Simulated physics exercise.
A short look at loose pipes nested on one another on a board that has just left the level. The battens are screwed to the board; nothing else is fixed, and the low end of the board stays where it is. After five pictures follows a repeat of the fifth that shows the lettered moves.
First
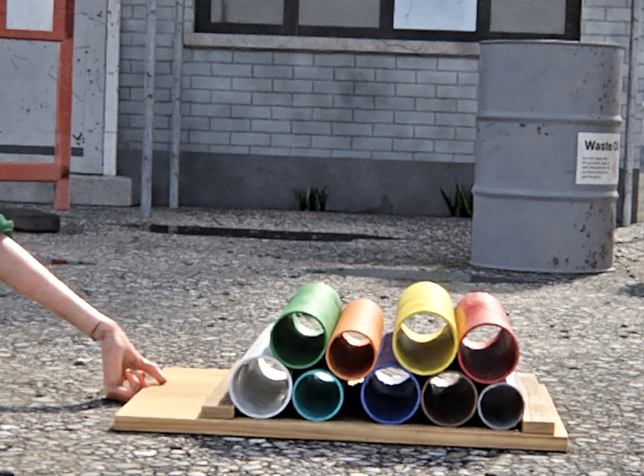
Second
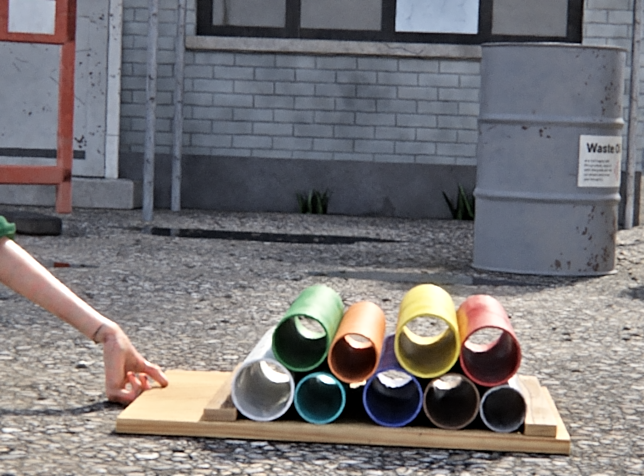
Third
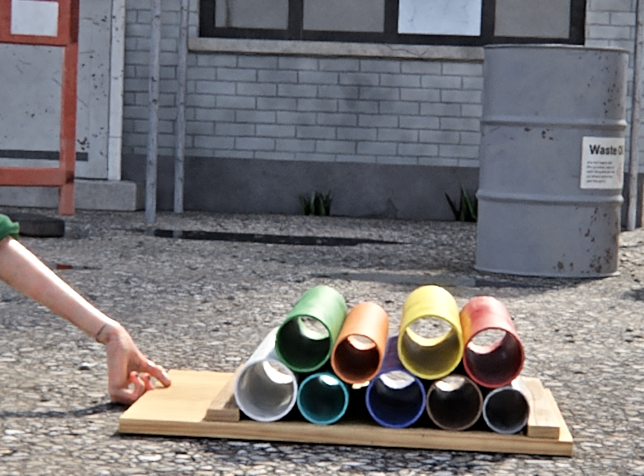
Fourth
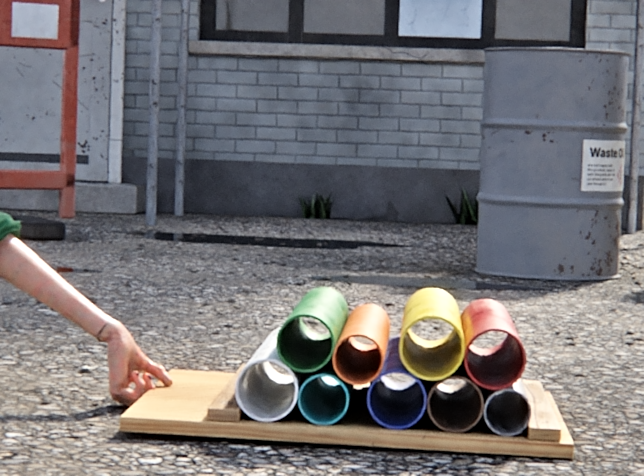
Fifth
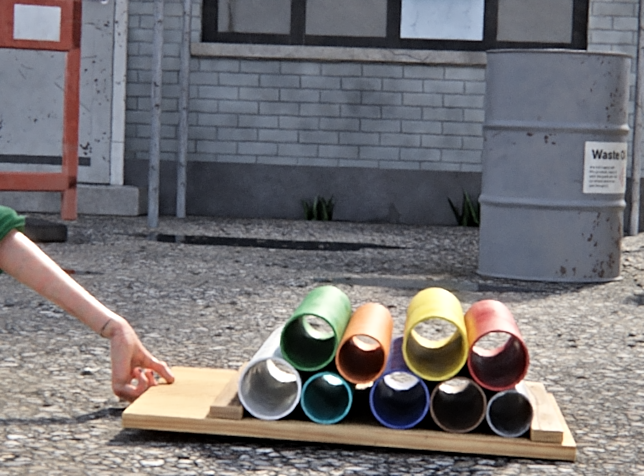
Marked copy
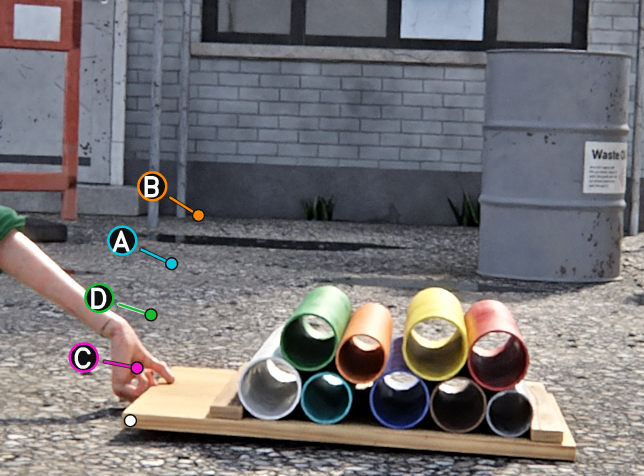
On rough paved ground outside a grey brick building, a hand at the left grips the end of a wooden board holding two layers of colourful pipes between battens; the board tilts very slightly, and the pipes stay nested together.
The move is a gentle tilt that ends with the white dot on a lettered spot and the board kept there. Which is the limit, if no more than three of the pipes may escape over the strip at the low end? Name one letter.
Raise it to D.
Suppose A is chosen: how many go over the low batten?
It comes to four.
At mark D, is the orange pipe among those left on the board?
The orange pipe: Yes.
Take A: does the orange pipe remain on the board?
No, with A.
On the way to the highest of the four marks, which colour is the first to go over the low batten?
First is the red one.
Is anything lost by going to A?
Yes, at A.
On the marked copy, A at (171, 263); B at (199, 215); C at (137, 368); D at (151, 315); the white dot at (130, 421).
With D. Early on, board at 16°.
Further on, board at 16°.
At the end, board at 16°, one over the low batten (red).
As for the rest, A four over the low batten (red, orange, yellow, green); B four over the low batten (red, orange, yellow, green); C none over the low batten.
